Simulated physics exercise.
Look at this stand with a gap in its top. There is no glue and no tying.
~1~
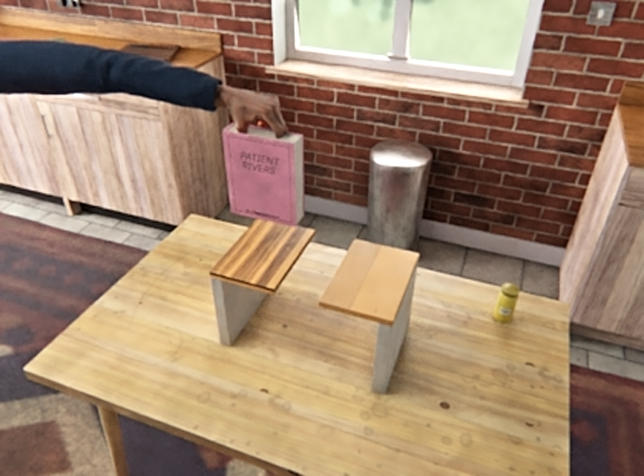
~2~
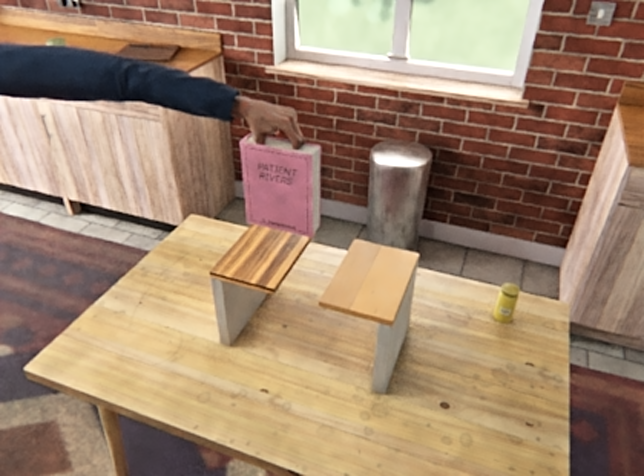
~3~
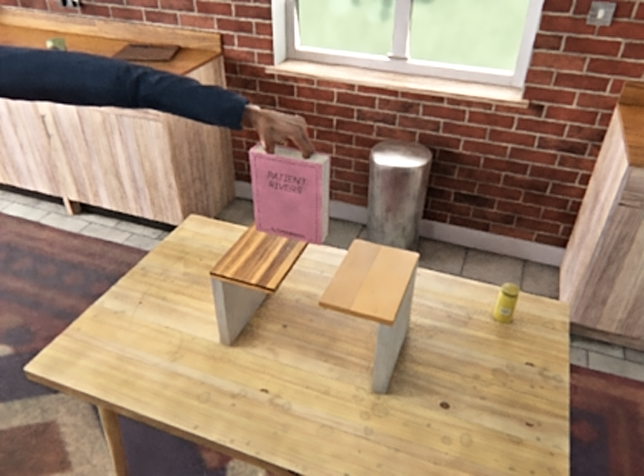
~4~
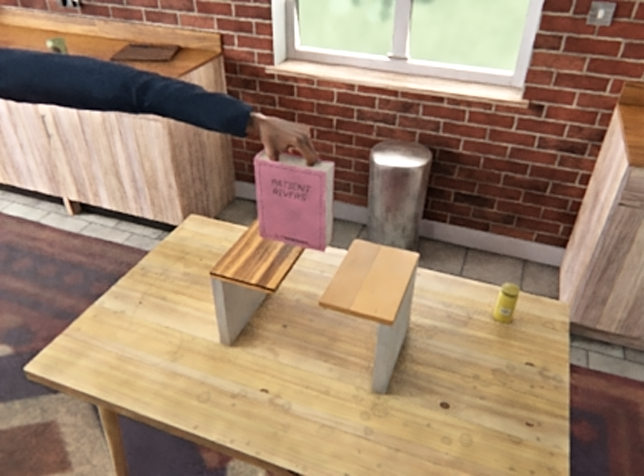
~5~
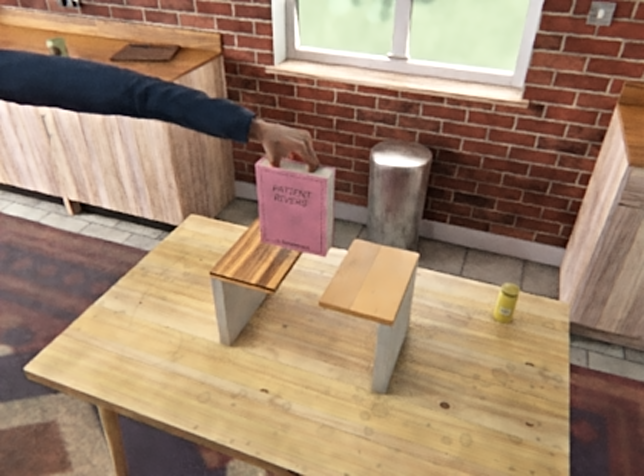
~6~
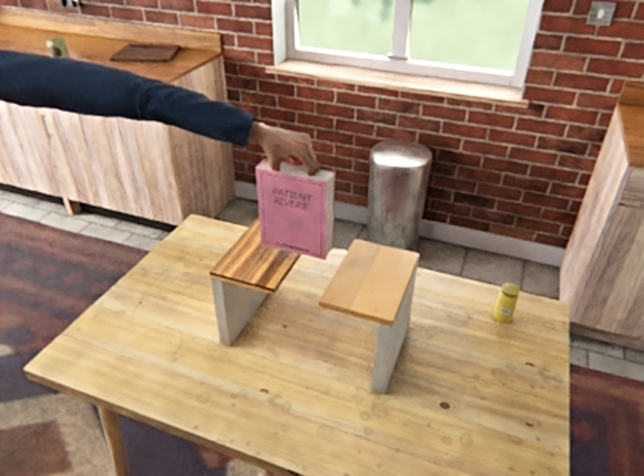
A hand in a dark blue sleeve carries a pink book rightward from the left, easing slightly downward, then holds it nearly still above the gap between two small wooden-topped supports. They stand on a pale wooden table, with a yellow shaker to the right and a metal bin behind. The fixed view looks down into a brick-walled room with a window and wooden cabinets.
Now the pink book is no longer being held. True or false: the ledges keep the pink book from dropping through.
True.
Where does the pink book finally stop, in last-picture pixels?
It winds up at roughly (327, 238).
Then, 0.20 s on from there, pink book shifted a little near (297, 221).
Then, 0.50 s on from there, pink book turned 17° from how it was put near (308, 226).
Then, 0.70 s on from there, pink book turned 66° from how it was put near (328, 238).
In the end, toppled on the stand or table, pink book; yellow shaker unmoved. At the end, from the last picture's camera, pink book near (327, 238). The book is caught.
